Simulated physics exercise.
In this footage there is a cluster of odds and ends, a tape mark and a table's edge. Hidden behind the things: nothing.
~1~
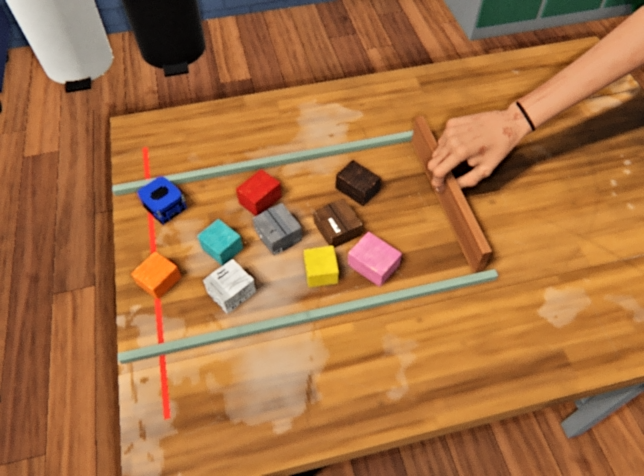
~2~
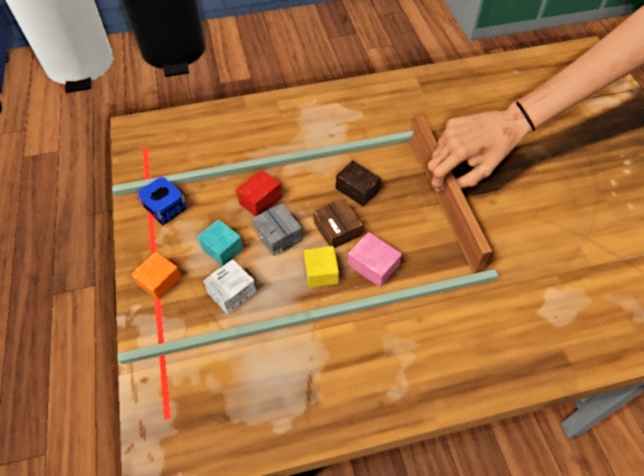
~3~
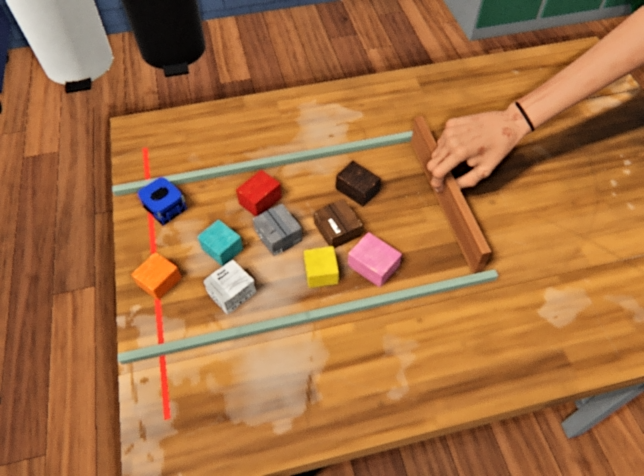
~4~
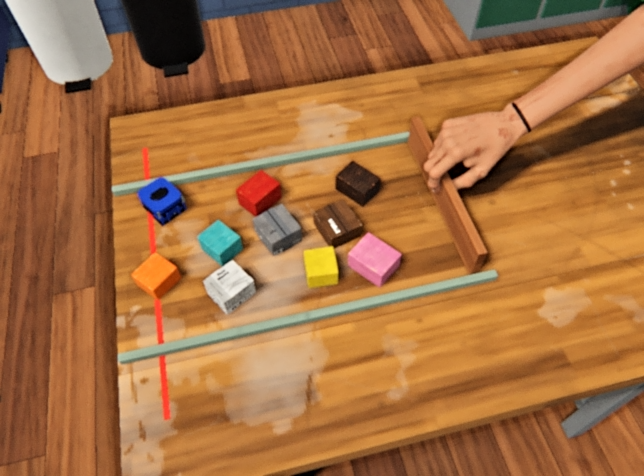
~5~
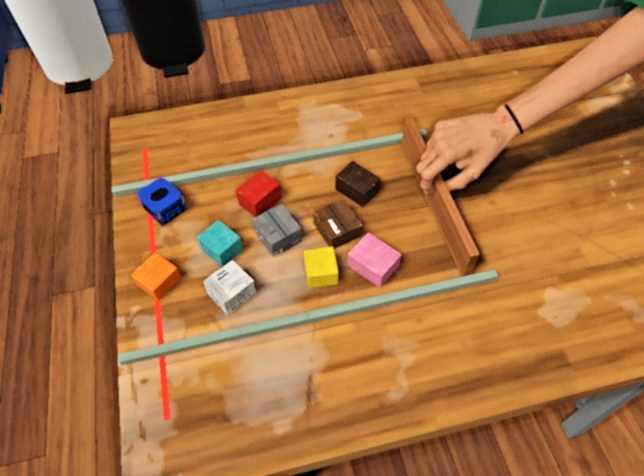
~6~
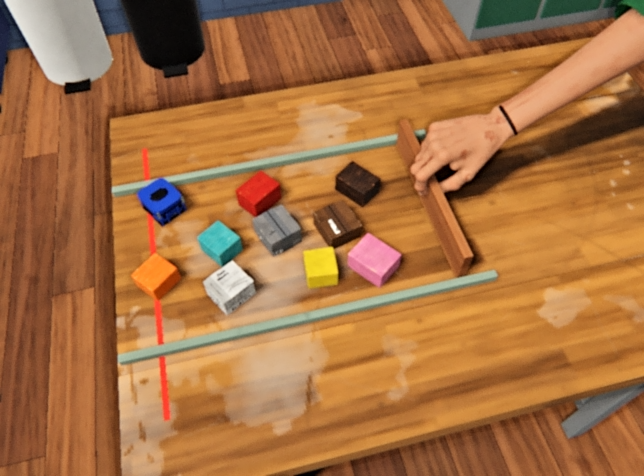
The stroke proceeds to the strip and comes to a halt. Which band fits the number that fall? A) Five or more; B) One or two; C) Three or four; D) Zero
Answer: A.
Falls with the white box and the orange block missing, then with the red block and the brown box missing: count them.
The counts would be 5 and 5.
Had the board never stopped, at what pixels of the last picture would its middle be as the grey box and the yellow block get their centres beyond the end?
The middle is at (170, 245) when it's the grey box, and at (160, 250) when it's the yellow block.
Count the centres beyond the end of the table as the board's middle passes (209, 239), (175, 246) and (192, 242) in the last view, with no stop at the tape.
It would be 1, 4 and 4.
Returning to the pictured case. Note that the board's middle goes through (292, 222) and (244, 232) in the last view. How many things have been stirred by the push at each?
Answer - first 8, then 10.
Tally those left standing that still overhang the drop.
My count gives 0.
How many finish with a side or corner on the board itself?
So the total is 3.
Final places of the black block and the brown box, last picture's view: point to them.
Close to (134, 222); the other close to (134, 263).
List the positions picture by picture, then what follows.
The first picture shows orange block (157, 276); blue case (162, 200); turquoise block (221, 243); board (447, 190); tape (154, 261).
The second picture shows blue case (162, 201); board (447, 190).
The third picture shows turquoise block (221, 243); grey box (278, 230).
The fourth picture shows orange block (157, 276); black block (358, 183).
The fifth picture shows blue case (162, 202); pink block (374, 260).
The sixth picture shows orange block (156, 277); blue case (162, 202); turquoise block (220, 244); board (430, 194); tape (154, 262).
Soon after, none off yet; orange block at rest near (156, 277); blue case at rest near (162, 202); turquoise block at rest near (220, 244).
Then, none off yet; orange block moved a little near (138, 281); blue case moving near (152, 203); turquoise block moved well along near (160, 250).
At rest, the number that fall off is five or more; fallen, yellow block, grey box, red block, white box, turquoise block, blue case and orange block.
